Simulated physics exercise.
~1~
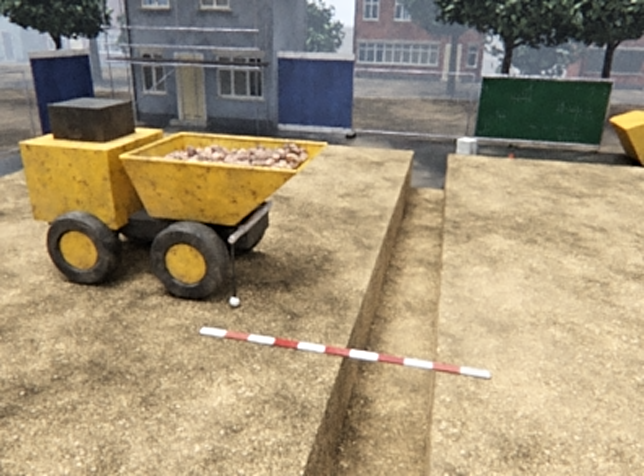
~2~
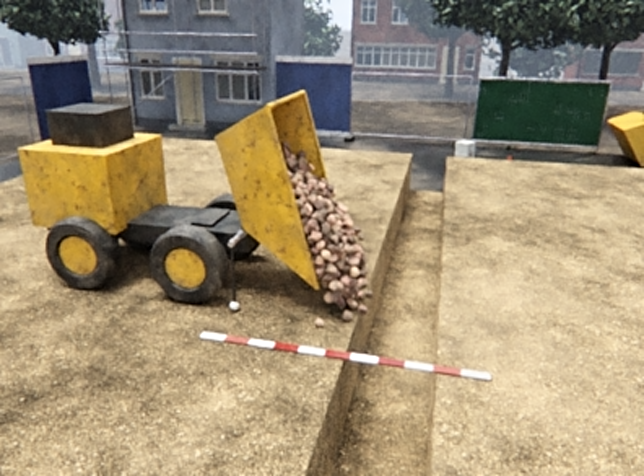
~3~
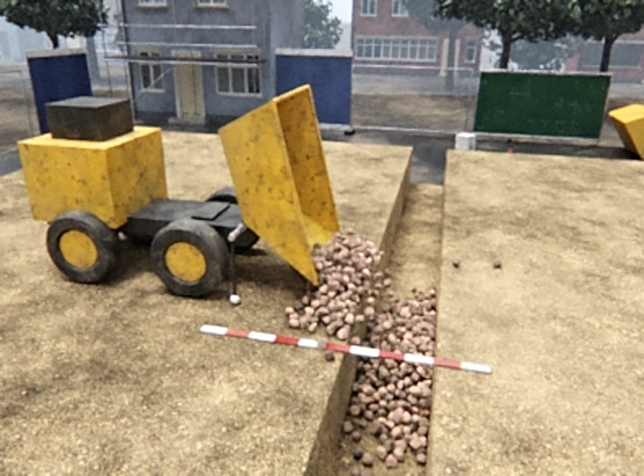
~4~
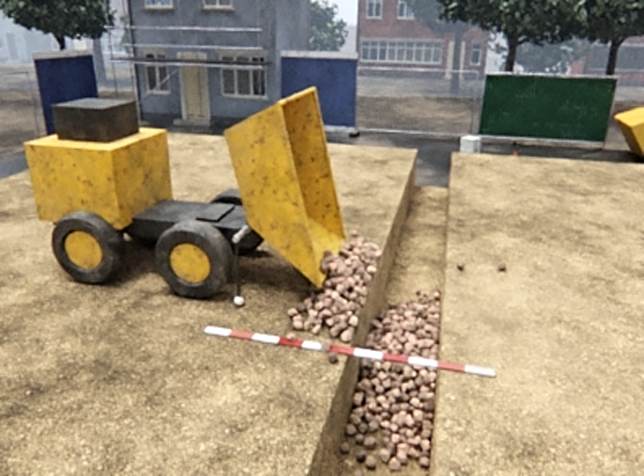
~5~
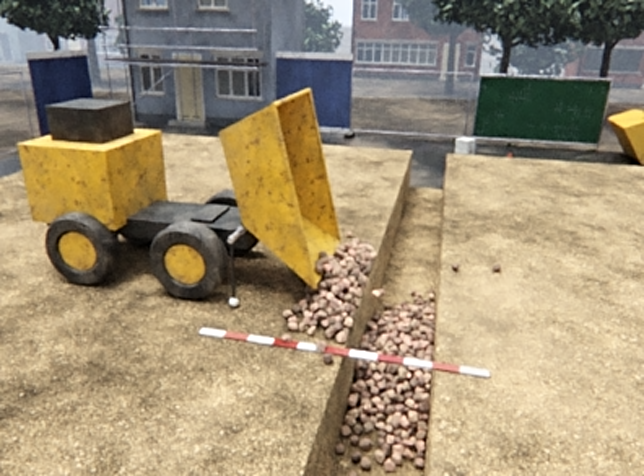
A yellow site dumper with a skip full of pinkish-brown crushed rock stands on the left of a sandy building site, seen from slightly above by a gently swaying camera. A straight-sided trench runs ahead of it, crossed by a red and white banded rod, with blue and green hoardings, houses and trees behind. The skip tips steeply forward to the right, and the stones slide out over its lip. They spill onto the edge and tumble into the trench. The skip stays raised, with most stones in the trench and a smaller heap left on the near edge.
